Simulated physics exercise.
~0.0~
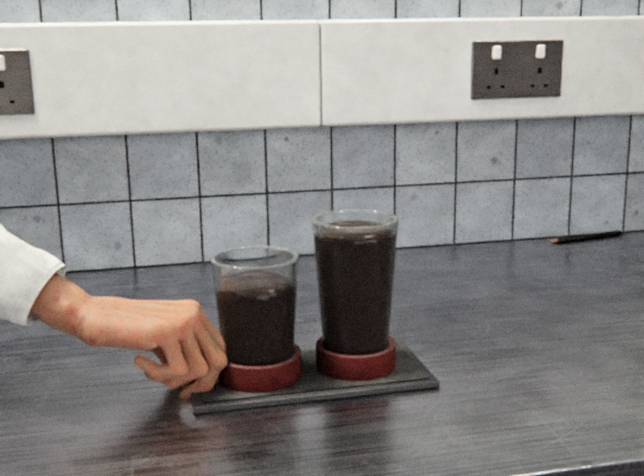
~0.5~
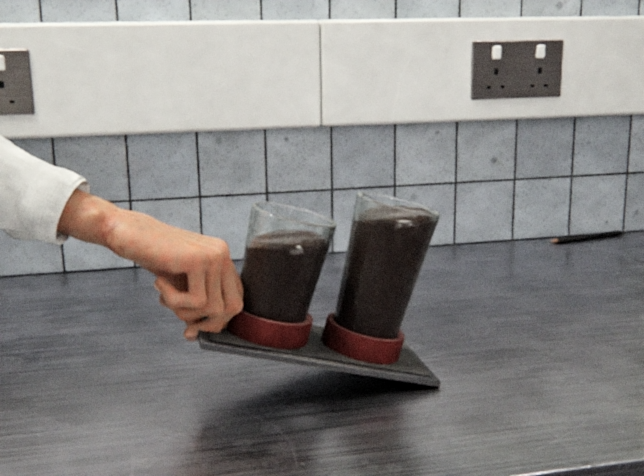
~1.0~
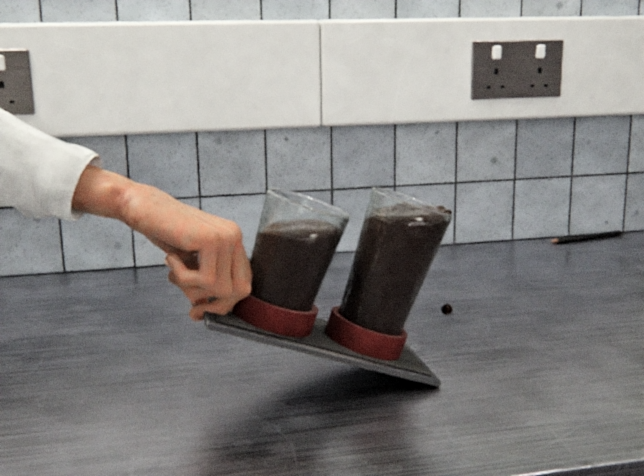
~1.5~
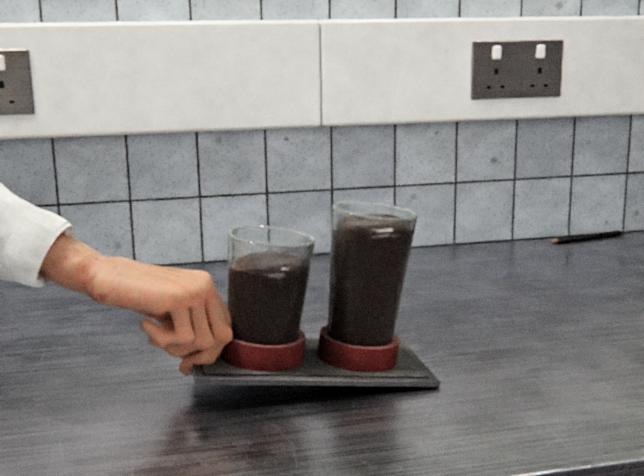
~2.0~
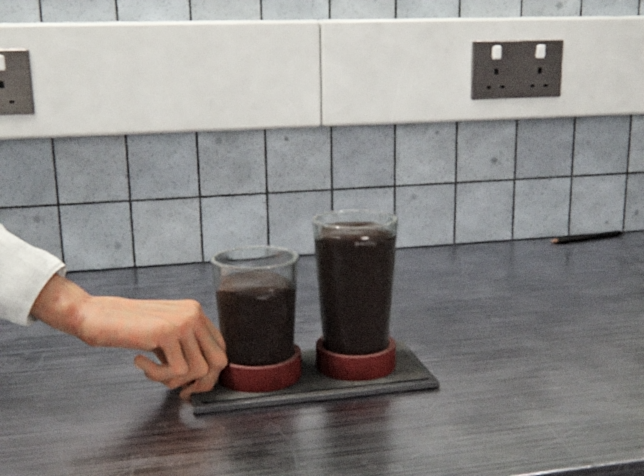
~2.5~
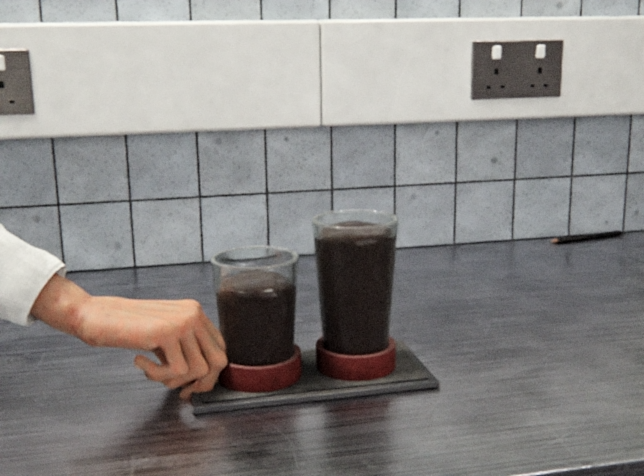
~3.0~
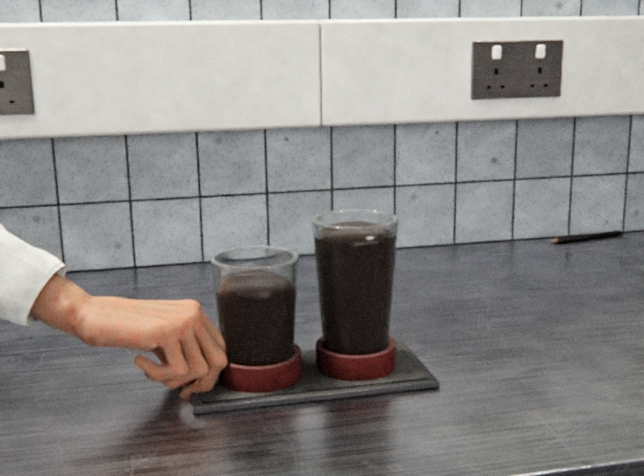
A hand lifts the left end of a dark tray holding two open glasses of dark liquid in red holders, tilting it rightward until a little spills from the taller right glass, then lowers it flat; both glasses remain upright and the hand stays at the tray.
